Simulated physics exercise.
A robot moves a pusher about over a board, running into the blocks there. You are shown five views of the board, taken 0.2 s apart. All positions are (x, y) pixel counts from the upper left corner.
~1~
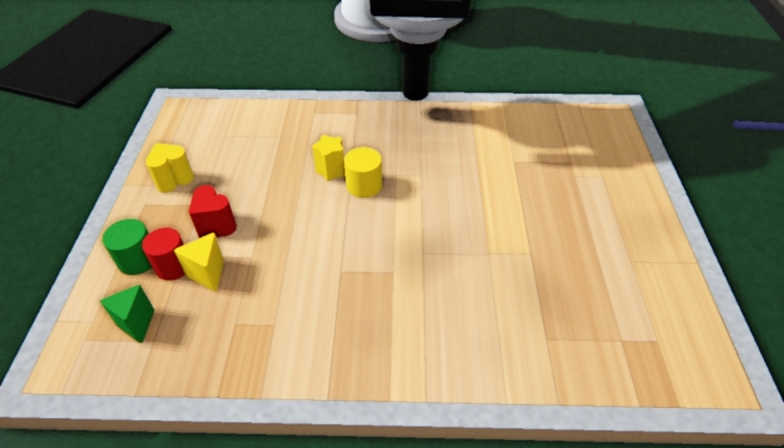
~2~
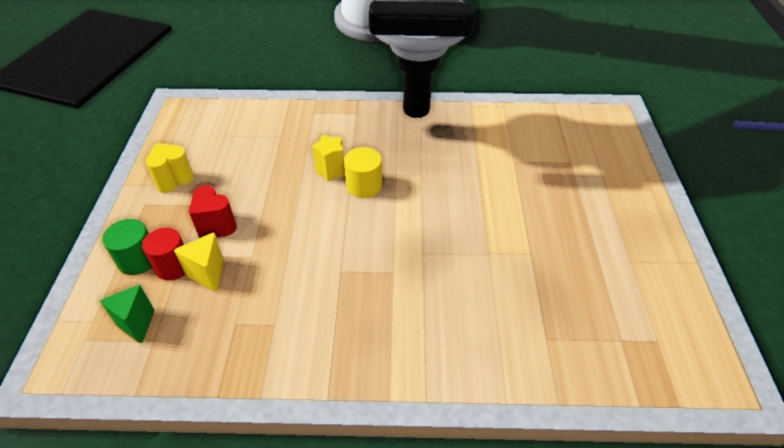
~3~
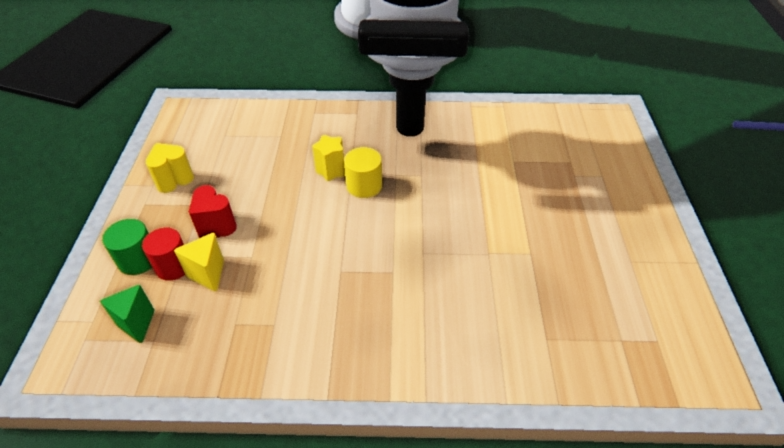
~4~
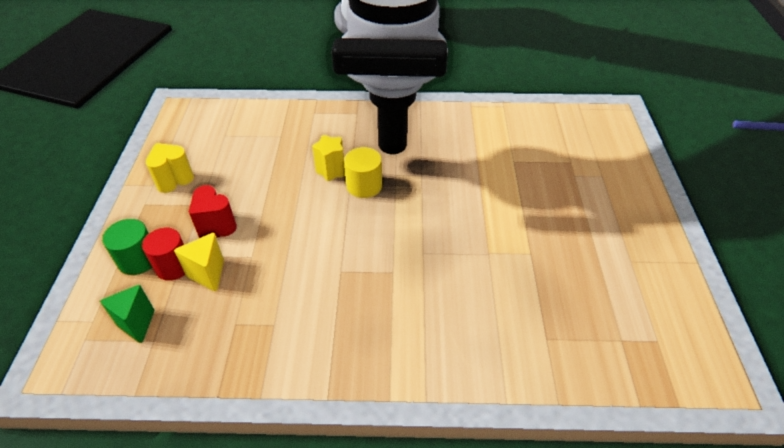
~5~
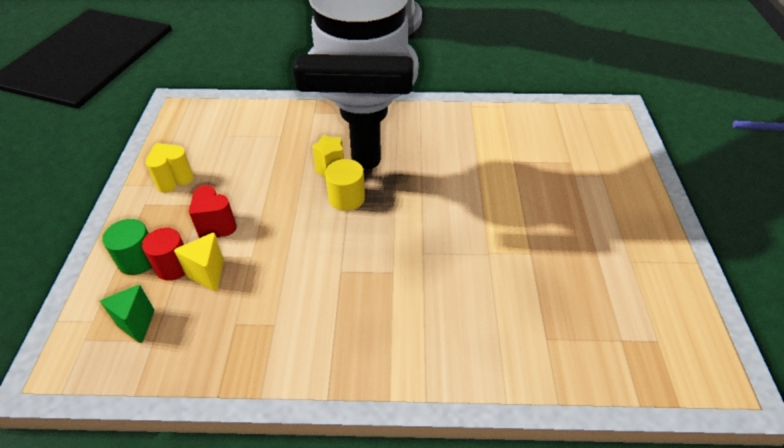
The clip opens on a wooden board with red, green and yellow blocks grouped at the left, two yellow blocks near the upper middle, and a robot's black pusher at the top edge. The pusher moves down and leftward, then nudges the yellow cylinder slightly down and left.
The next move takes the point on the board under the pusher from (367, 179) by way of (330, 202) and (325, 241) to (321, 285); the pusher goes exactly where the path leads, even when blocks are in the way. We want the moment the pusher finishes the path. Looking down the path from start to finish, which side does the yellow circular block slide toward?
Gets pushed right.
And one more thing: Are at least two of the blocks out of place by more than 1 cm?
My answer is no.
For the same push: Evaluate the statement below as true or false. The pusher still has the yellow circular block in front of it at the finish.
My answer: False.
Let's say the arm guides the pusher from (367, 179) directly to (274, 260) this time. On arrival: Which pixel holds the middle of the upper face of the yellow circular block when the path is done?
It will likely be found at (244, 262).
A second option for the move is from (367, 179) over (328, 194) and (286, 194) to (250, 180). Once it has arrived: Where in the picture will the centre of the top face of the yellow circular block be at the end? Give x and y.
It is going to be at (308, 194).
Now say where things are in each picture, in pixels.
Lower end of the pusher at (416, 95), tops of blocks, yellow star-shaped block at (329, 144), yellow circular block at (363, 159), in the first frame.
Pusher at (416, 111), blocks as before, in the second frame.
Pusher at (410, 129), blocks as before, in the third frame.
Pusher at (393, 147), blocks as before, in the fourth frame.
Pusher at (366, 161), yellow star-shaped block at (329, 144), yellow circular block at (344, 171), in the fifth frame.
On the path given first. One third of the way, pusher at (328, 184); yellow star-shaped block at (323, 144), turned 20° clockwise; yellow circular block at (315, 200).
Two thirds of the way, pusher at (323, 223); yellow star-shaped block at (323, 144), turned 20° clockwise; yellow circular block at (297, 238).
At the end, pusher at (318, 268); yellow star-shaped block at (323, 144), turned 20° clockwise; yellow circular block at (276, 267).
